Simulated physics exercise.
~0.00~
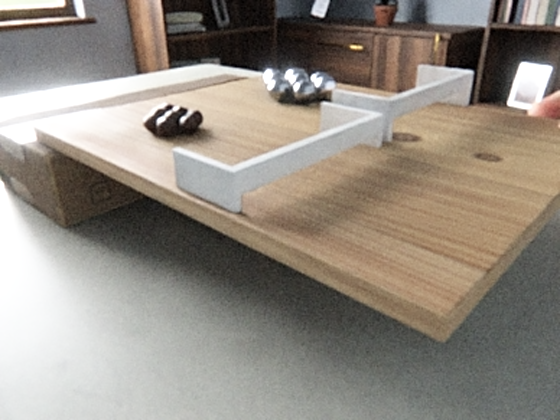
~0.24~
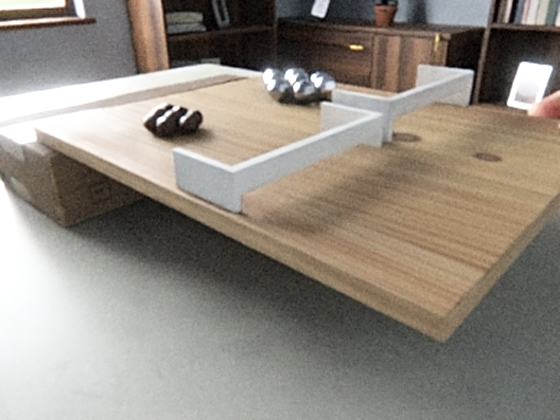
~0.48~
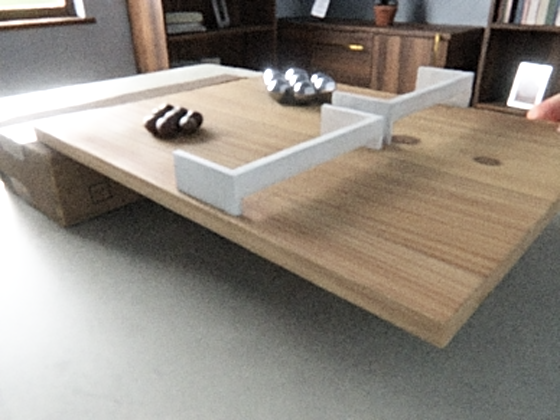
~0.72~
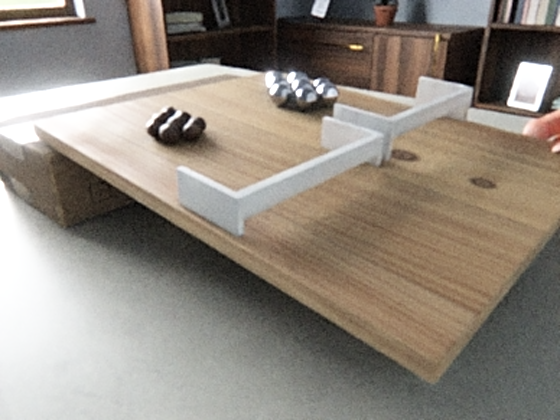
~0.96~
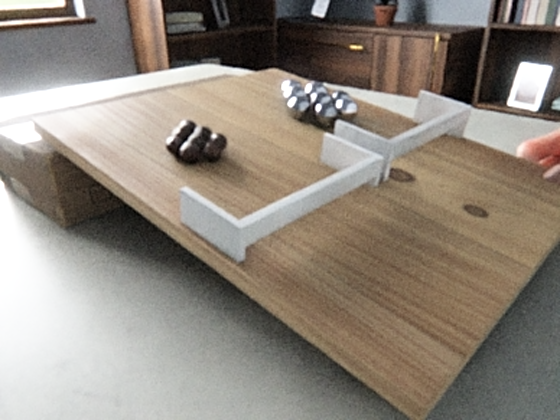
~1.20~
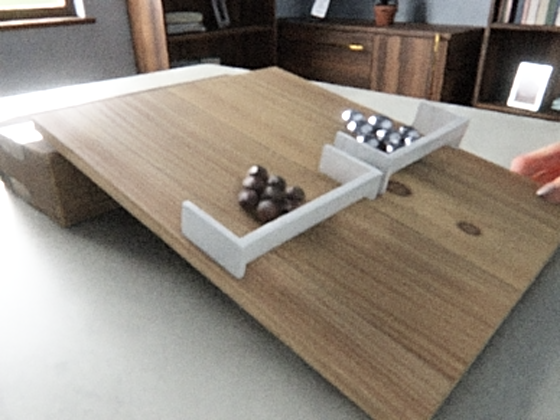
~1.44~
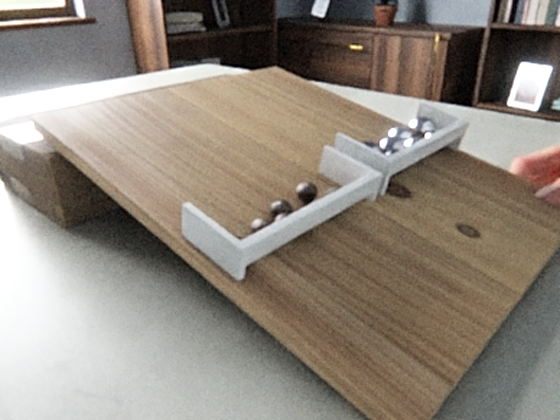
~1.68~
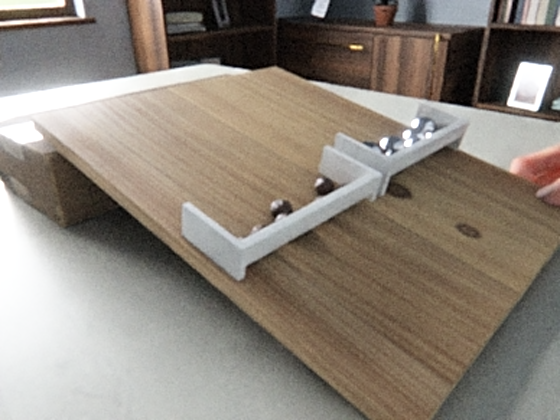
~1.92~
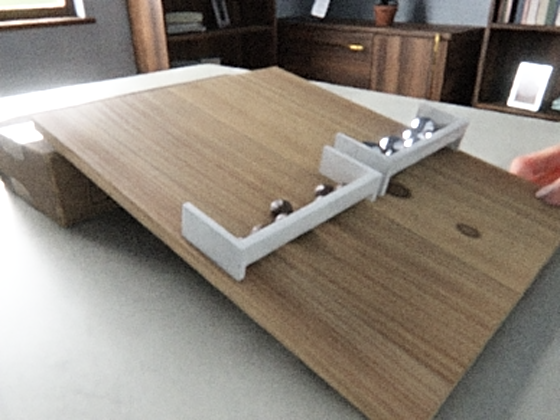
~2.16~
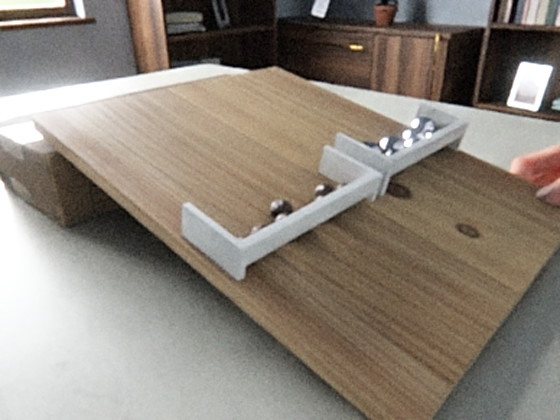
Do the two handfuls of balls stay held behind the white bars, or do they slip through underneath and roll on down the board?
Both handfuls stay held behind the white bars, with the brown balls resting against the nearer one and the shiny silvery balls against the farther one.
